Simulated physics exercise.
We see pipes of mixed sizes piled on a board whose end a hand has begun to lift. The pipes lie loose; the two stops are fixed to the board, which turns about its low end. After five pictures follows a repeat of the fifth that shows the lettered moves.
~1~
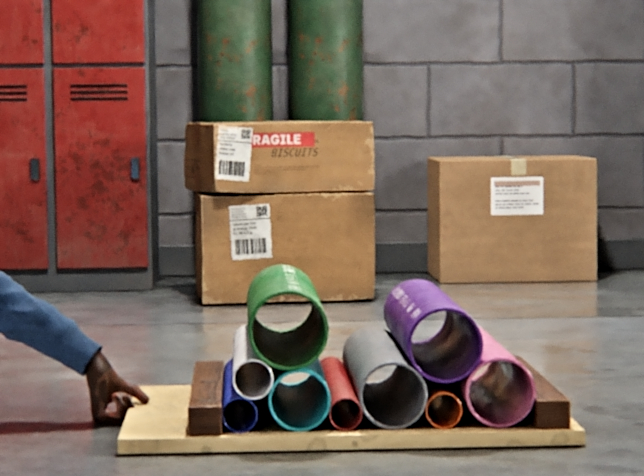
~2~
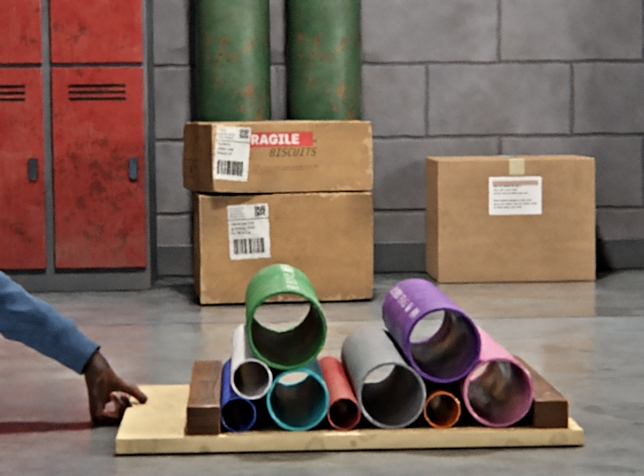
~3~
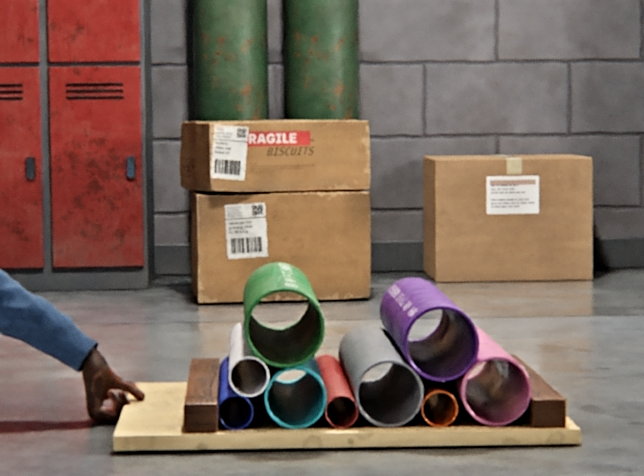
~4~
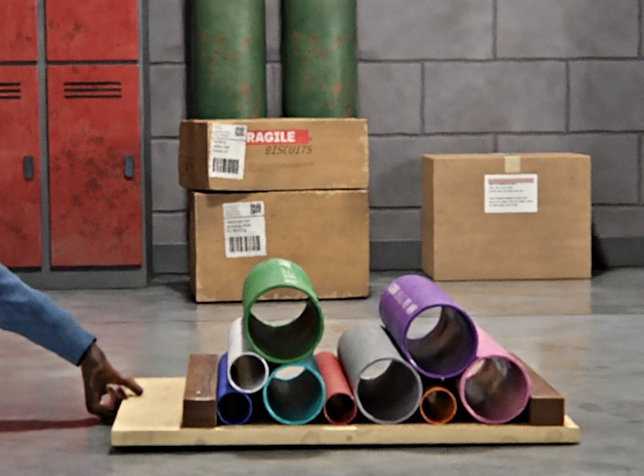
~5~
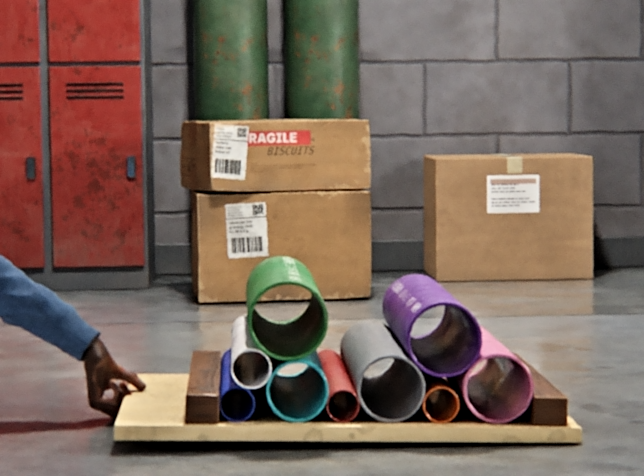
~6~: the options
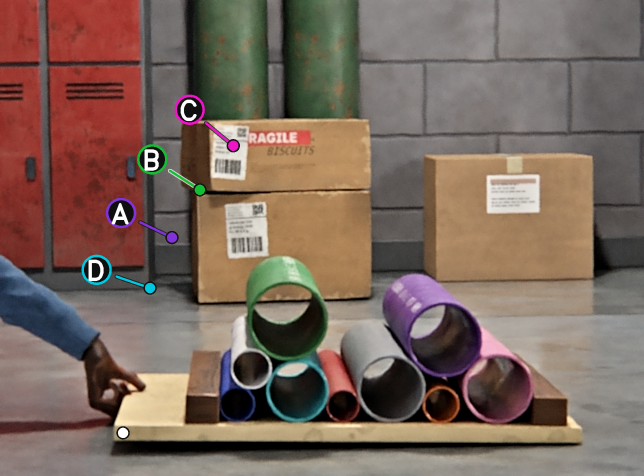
Hand at left gripping the end of a wooden board stacked with loose coloured pipes, raising it very slightly.
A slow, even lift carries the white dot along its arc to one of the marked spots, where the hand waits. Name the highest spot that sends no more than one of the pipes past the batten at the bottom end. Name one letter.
The last mark within the limit is C.
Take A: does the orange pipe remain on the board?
Yes, with A.
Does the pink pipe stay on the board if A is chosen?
Yes, with A.
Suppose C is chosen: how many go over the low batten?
The count is none.
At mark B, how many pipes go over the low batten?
With B, none.
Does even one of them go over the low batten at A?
No.
On the copy, A at (172, 237); B at (200, 190); C at (233, 146); D at (150, 288); the white dot at (123, 433).
On C. First, board at 21°.
Then, board at 40°.
Finally, board at 40°, none over the low batten.
By contrast, A none over the low batten; B none over the low batten; D none over the low batten.
